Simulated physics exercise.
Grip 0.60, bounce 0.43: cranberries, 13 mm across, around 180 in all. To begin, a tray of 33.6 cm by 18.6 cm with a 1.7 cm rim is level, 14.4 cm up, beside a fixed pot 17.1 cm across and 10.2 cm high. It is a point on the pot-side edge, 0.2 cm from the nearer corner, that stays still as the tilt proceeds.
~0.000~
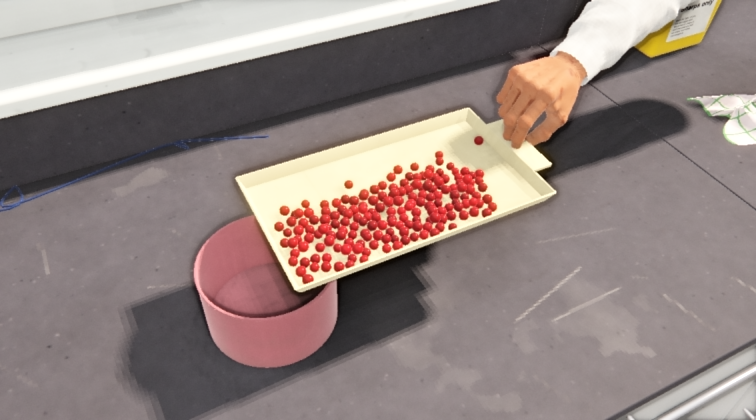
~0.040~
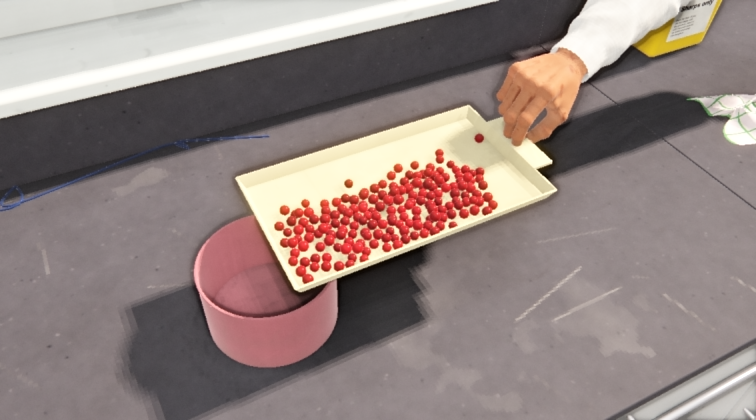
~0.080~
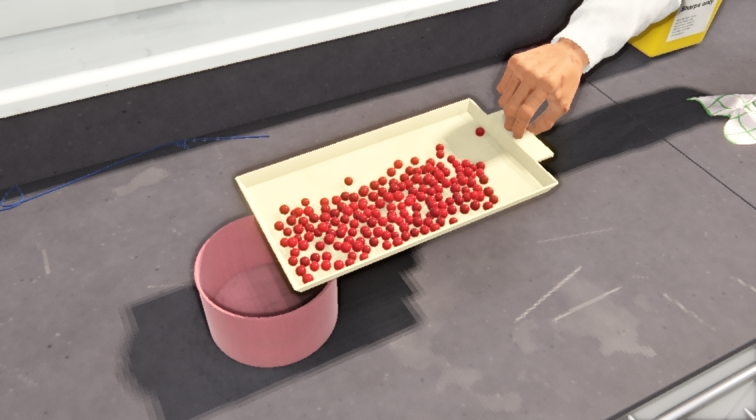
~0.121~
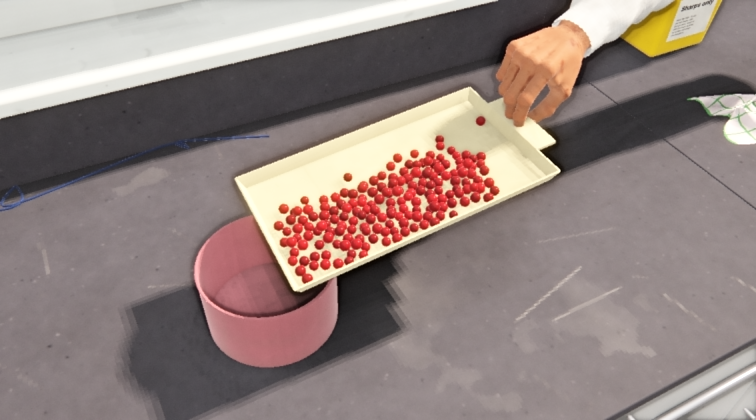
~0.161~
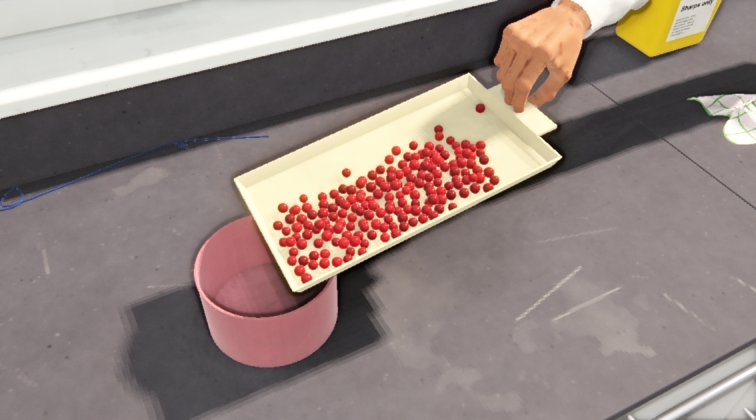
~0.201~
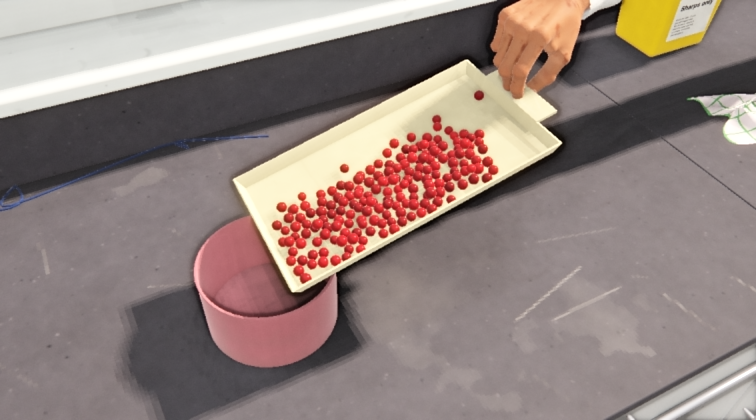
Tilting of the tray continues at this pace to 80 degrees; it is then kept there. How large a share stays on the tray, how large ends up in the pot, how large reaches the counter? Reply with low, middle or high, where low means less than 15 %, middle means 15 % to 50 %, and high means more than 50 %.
My answer: Left on the tray - low; pot - high; counter - middle.
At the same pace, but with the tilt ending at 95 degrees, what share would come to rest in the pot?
Share in the pot: Around 60 %.
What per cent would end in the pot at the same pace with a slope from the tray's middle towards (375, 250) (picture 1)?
That would be close to 0 per cent.
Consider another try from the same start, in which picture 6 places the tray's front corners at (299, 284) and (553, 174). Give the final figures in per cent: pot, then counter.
Per cent by place - pot 0, counter 100.
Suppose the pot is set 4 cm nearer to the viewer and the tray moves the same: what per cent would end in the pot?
In that case about 60 percent would end up there.
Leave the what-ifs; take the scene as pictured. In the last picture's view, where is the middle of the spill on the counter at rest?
You'll find it at about pixel (207, 370).
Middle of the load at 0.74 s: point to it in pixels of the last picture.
Approximately (270, 231) in the last picture.
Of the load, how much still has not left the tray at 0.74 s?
It's roughly 80 percent.
Then, at 0.53 s, tilt 47 degrees; the tray holds 100 %, the pot 0 %.
After 0.74 s, tilt 68 degrees; the tray holds 80 %, the pot 10 %.
After 1.07 s, tilt 80 degrees; the tray holds 10 %, the pot 55 %.
At rest (2.0 s), tray 0 %, pot 60 %, counter 40 %.
